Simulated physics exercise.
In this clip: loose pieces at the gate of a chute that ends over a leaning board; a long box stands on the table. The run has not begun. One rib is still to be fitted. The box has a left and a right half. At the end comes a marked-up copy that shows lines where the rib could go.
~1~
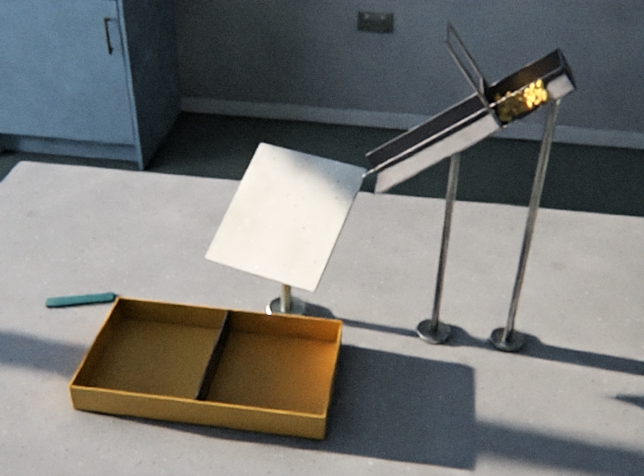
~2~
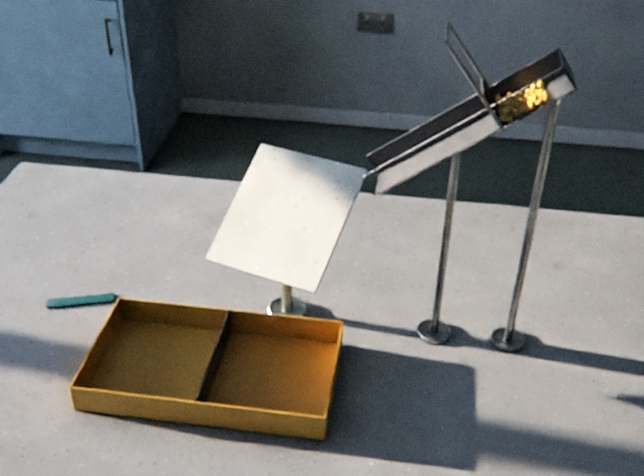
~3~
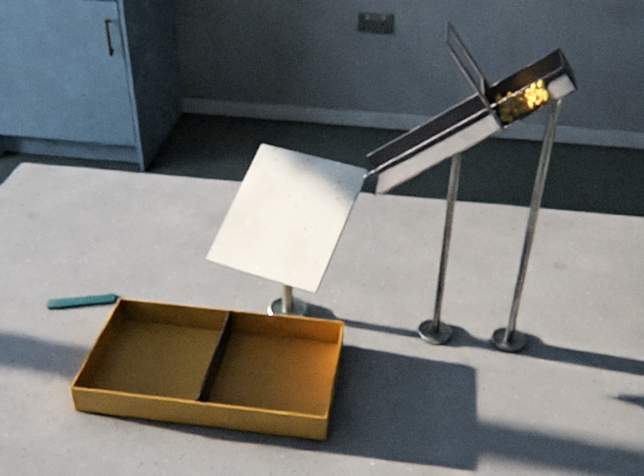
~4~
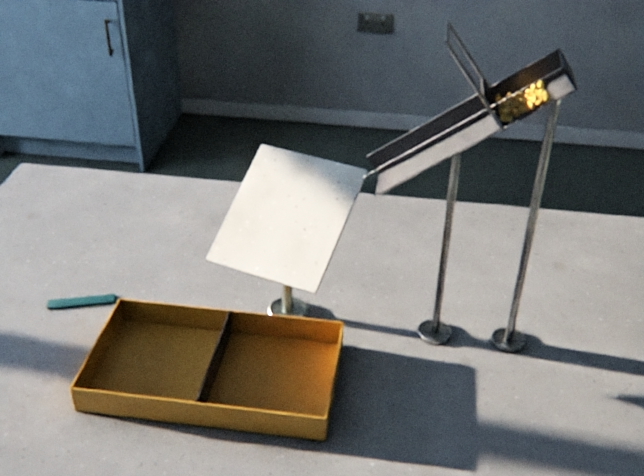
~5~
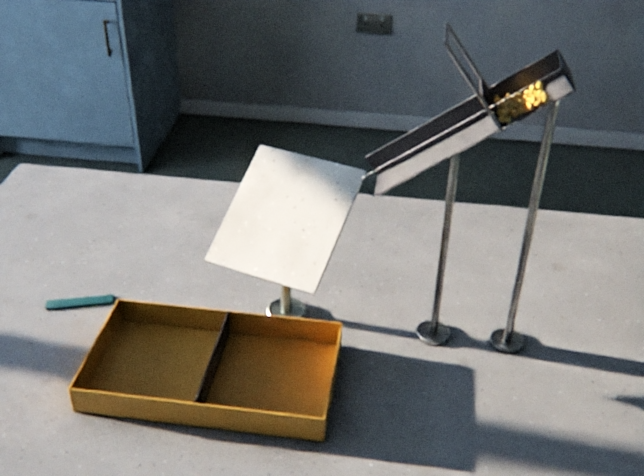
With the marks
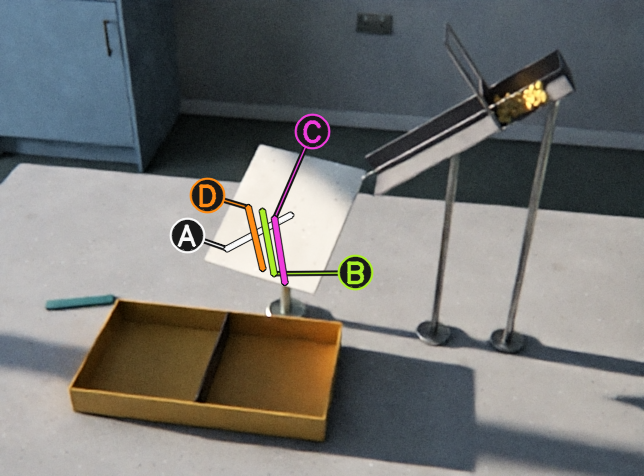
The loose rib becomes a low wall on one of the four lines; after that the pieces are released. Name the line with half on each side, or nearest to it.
A is best.
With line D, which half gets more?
The right half.
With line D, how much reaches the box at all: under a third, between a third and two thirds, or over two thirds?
Line D gives over two thirds.
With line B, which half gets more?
More lands on the right.
On the marked copy, line A from (290, 215) to (226, 248); line B from (262, 211) to (274, 273); line C from (274, 218) to (284, 282); line D from (248, 207) to (262, 268).
For line A, of what is caught, roughly two thirds in the left half, roughly a third in the right.
For line B, of what is caught, just a few in the left half, almost all in the right.
For line C, of what is caught, just a few in the left half, almost all in the right.
For line D, of what is caught, just a few in the left half, almost all in the right.
